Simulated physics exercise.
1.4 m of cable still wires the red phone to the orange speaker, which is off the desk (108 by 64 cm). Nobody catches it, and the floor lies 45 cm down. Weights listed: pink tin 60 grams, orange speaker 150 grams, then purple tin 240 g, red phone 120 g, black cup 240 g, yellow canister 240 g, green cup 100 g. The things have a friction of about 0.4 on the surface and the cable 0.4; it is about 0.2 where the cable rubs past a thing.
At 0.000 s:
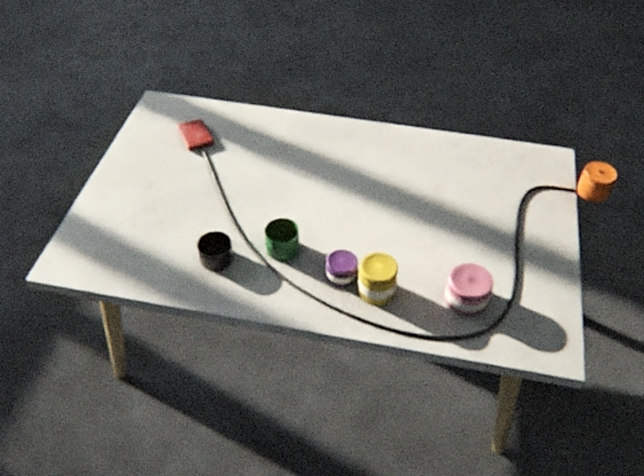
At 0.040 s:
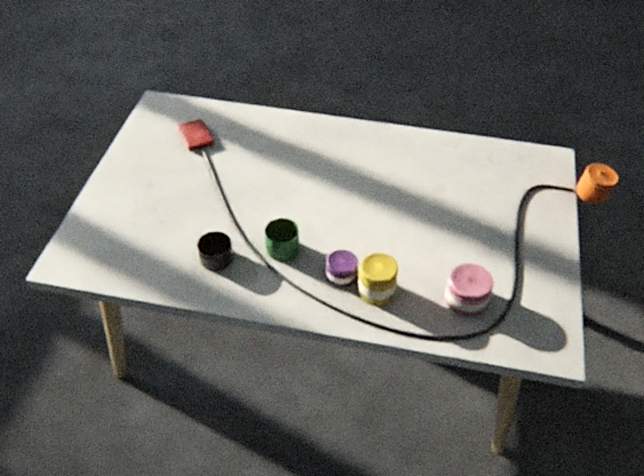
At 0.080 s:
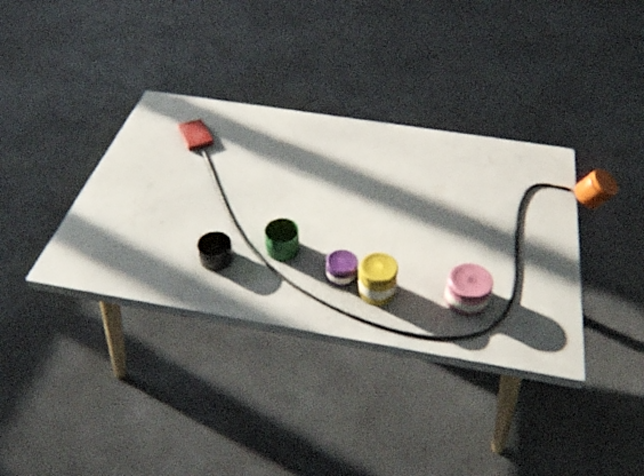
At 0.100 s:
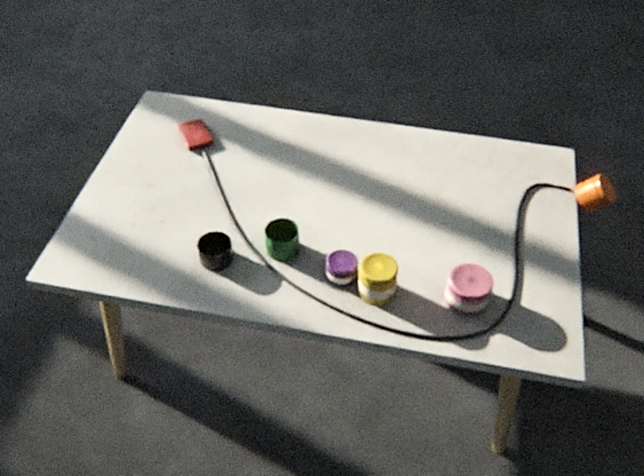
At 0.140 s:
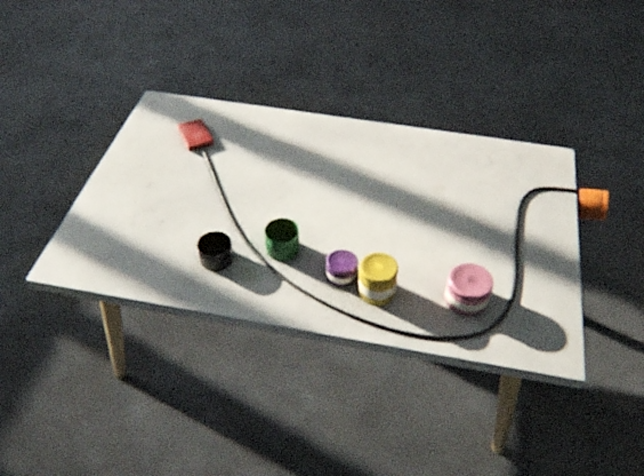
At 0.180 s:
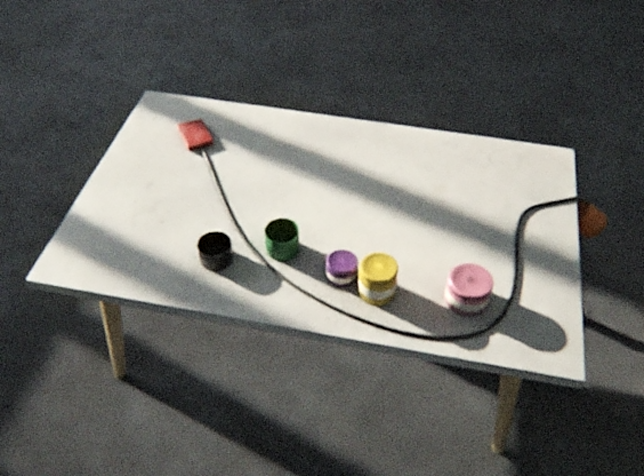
At the white desk's right edge, an orange speaker on a cable tilts and sinks slightly.
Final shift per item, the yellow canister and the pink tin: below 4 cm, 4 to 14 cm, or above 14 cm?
One by one: The yellow canister probably ends up right by its start, the pink tin probably ends up really far off.
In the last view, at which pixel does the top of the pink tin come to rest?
Near (449, 207).
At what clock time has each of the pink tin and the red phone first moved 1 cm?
For the pink tin it's 0.30 s, while the red phone gets there at 0.36 s.
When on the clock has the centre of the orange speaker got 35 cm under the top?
Answer: 0.34 s on the clock.
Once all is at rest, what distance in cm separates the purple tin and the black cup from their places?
Final offset from start: Purple tin = 0 cm, black cup = 0 cm.
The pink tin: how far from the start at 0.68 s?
At that moment the pink tin has gone 20 cm from the start.
At 0.4 s, the cable's tail end at (213, 162); pink tin 13 cm off its start, orange speaker over the edge, red phone 6 cm off its start.
At 0.7 s, the cable's tail end at (216, 167); pink tin 19 cm off its start, orange speaker over the edge, red phone 8 cm off its start.
At 0.9 s, the cable's tail end at (216, 167); pink tin 19 cm off its start at (449, 207), orange speaker over the edge, red phone 8 cm off its start at (207, 150).
At 1.2 s, the cable's tail end at (216, 167); pink tin 19 cm off its start, orange speaker over the edge, red phone 8 cm off its start.
At 2.4 s, the cable's tail end at (216, 167); pink tin 19 cm off its start at (449, 207), yellow canister 0 cm off its start at (380, 265), orange speaker over the edge, red phone 8 cm off its start at (207, 150).
